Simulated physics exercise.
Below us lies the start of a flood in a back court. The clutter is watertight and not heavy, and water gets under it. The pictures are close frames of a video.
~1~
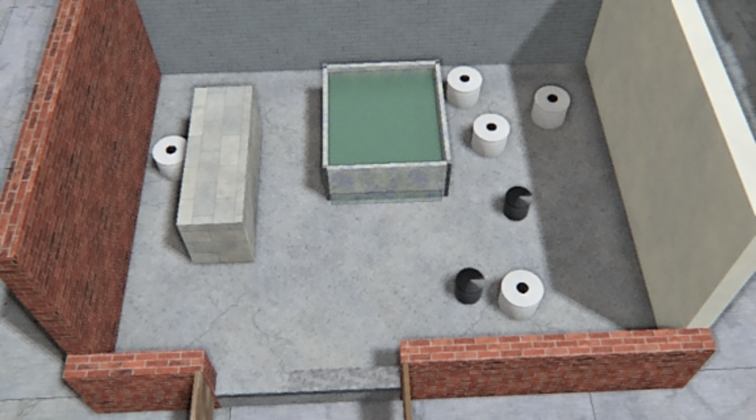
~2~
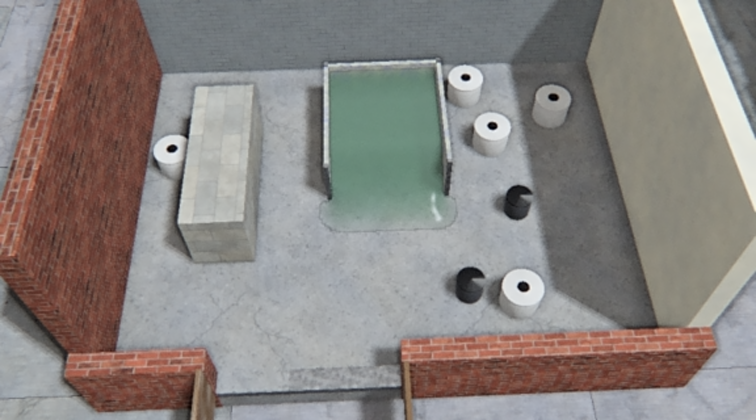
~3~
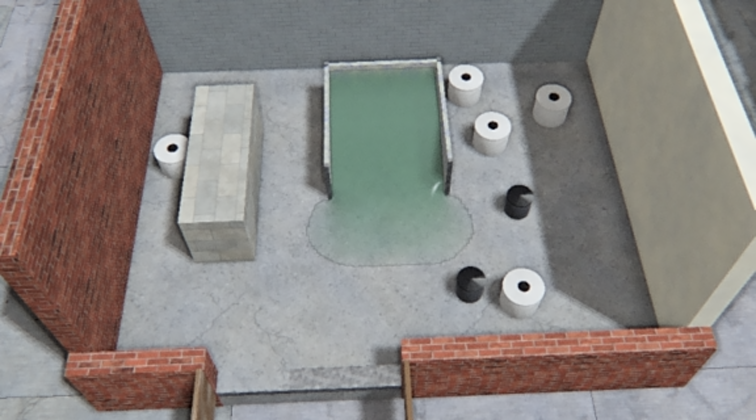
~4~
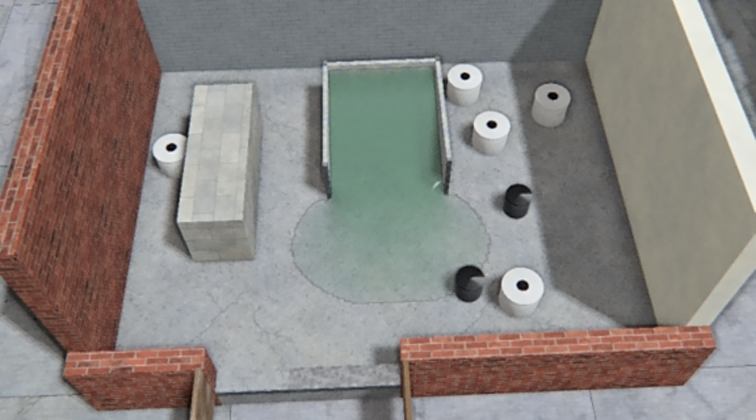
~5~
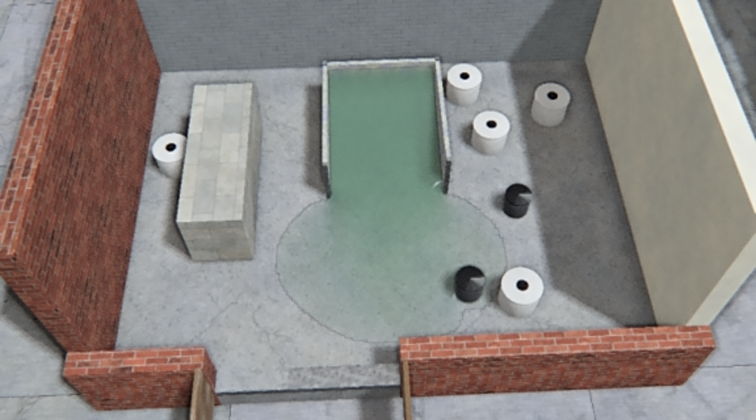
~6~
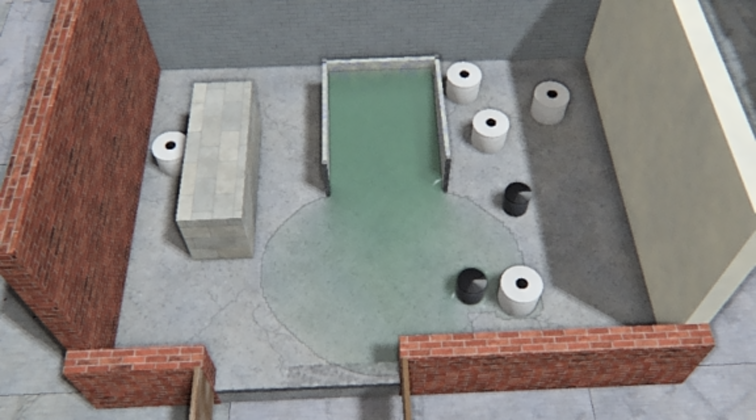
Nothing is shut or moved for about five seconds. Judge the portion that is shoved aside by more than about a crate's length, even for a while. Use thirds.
Share: One to two thirds.
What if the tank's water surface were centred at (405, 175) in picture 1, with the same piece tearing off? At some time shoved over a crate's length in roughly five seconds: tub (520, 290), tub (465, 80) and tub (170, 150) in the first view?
In turn: Pushed that far, not that far, under that.
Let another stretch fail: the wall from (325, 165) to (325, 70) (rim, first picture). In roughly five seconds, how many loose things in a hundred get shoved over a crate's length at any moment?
Roughly 10 per cent.
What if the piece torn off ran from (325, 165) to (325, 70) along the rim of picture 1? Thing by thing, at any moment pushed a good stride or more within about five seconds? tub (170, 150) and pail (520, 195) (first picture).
One after the other: Shifted that much, never so far.
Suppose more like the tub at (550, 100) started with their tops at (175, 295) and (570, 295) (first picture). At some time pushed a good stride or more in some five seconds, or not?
In that order: Less than that, swept aside.
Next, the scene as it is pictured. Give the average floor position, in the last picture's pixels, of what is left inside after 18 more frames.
Close to (477, 160).
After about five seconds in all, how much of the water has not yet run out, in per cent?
I make it 60 per cent.
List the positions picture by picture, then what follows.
In the first picture, a pail at (470, 280), on the bottom; a tub at (522, 288), on the bottom; 0 of 7 have shifted.
In the second picture, a pail at (471, 279), on the bottom; a tub at (523, 287) rests on the ground; 0 of 7 have shifted.
In the third picture, a pail at (471, 279), on the bottom; a tub at (523, 287) rests on the ground; 0 of 7 have shifted.
In the fourth picture, a pail at (470, 278) rests on the ground; a tub at (522, 286) rests on the ground; 0 of 7 have shifted.
In the fifth picture, a pail at (470, 278) rests on the ground; a tub at (522, 286), on the bottom; 0 of 7 have shifted.
In the sixth picture, a pail at (472, 280) rests on the ground, close to its start; a tub at (522, 284) rests on the ground; 1 of 7 have shifted.
A moment on, 0 of 7 are well off their spots; 0 afloat.
Next, 2 of 7 are well off their spots; 2 afloat.
Later, 2 of 7 are well off their spots; 1 afloat.
In the end, 3 of 7 are well off their spots, and 3 have been at some point; 2 afloat.
